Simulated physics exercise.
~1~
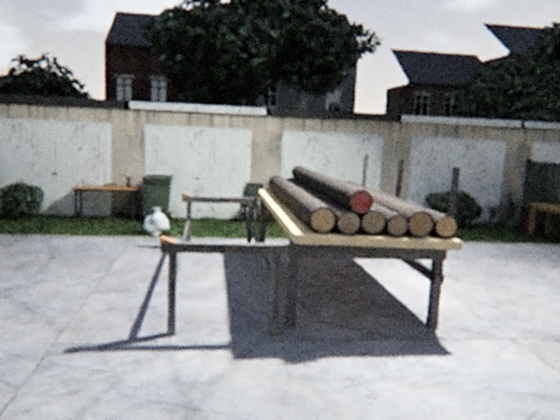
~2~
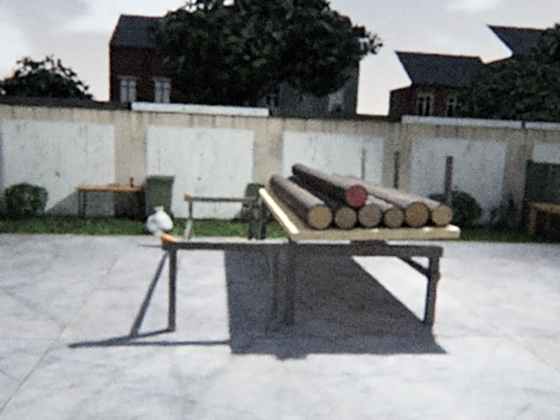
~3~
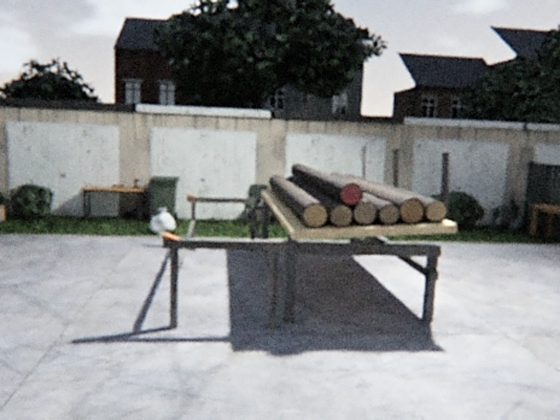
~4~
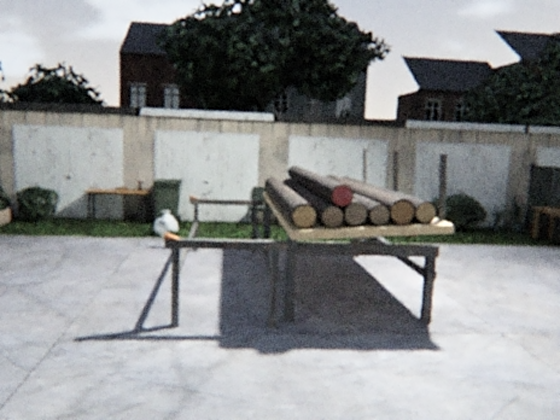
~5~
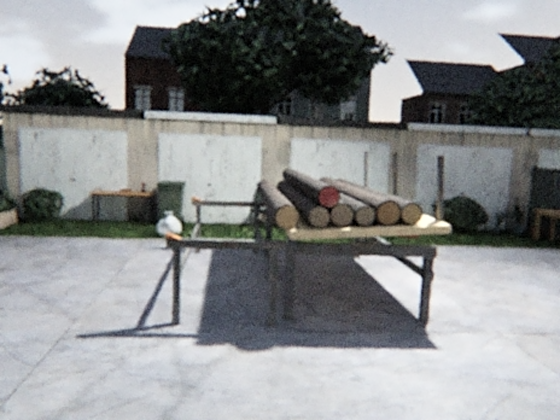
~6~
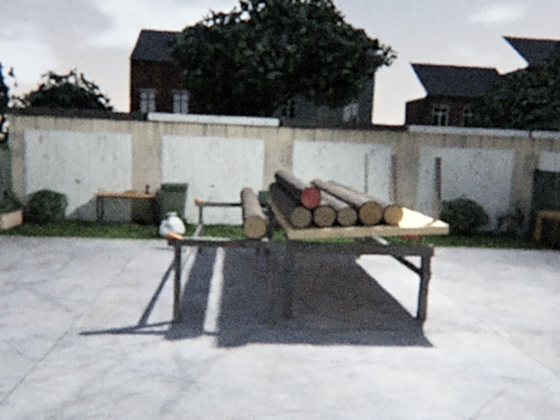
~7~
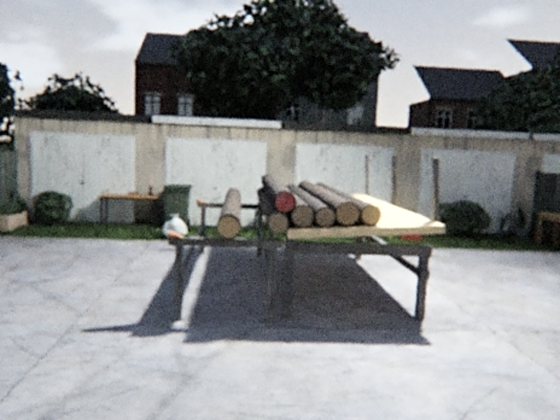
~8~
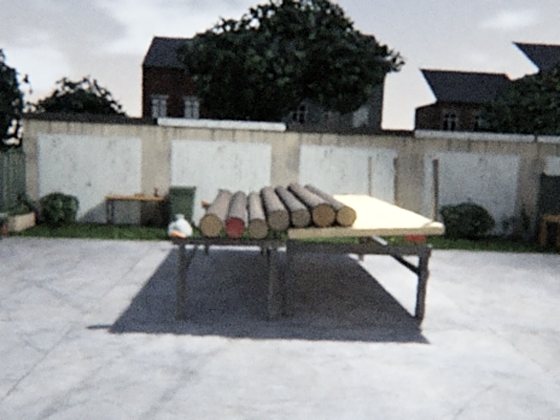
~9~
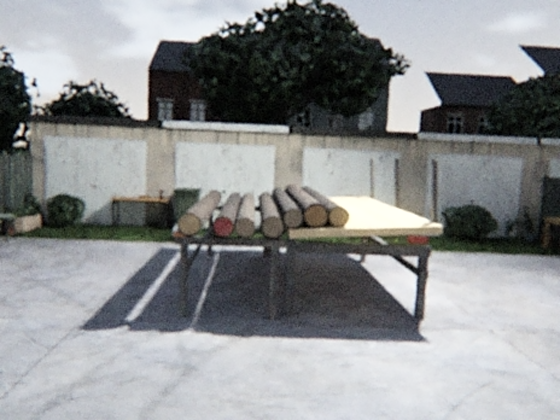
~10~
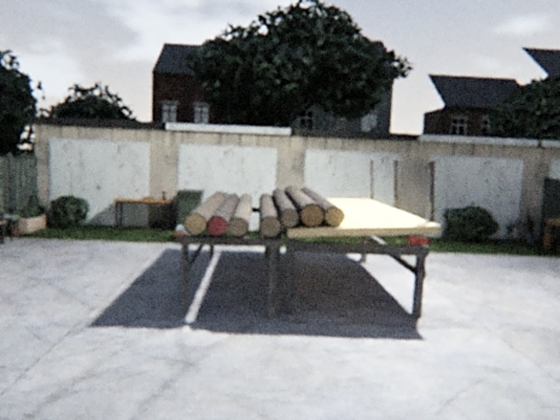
A tilting table sends seven wooden poles rolling left onto a rack, where the red one stays.
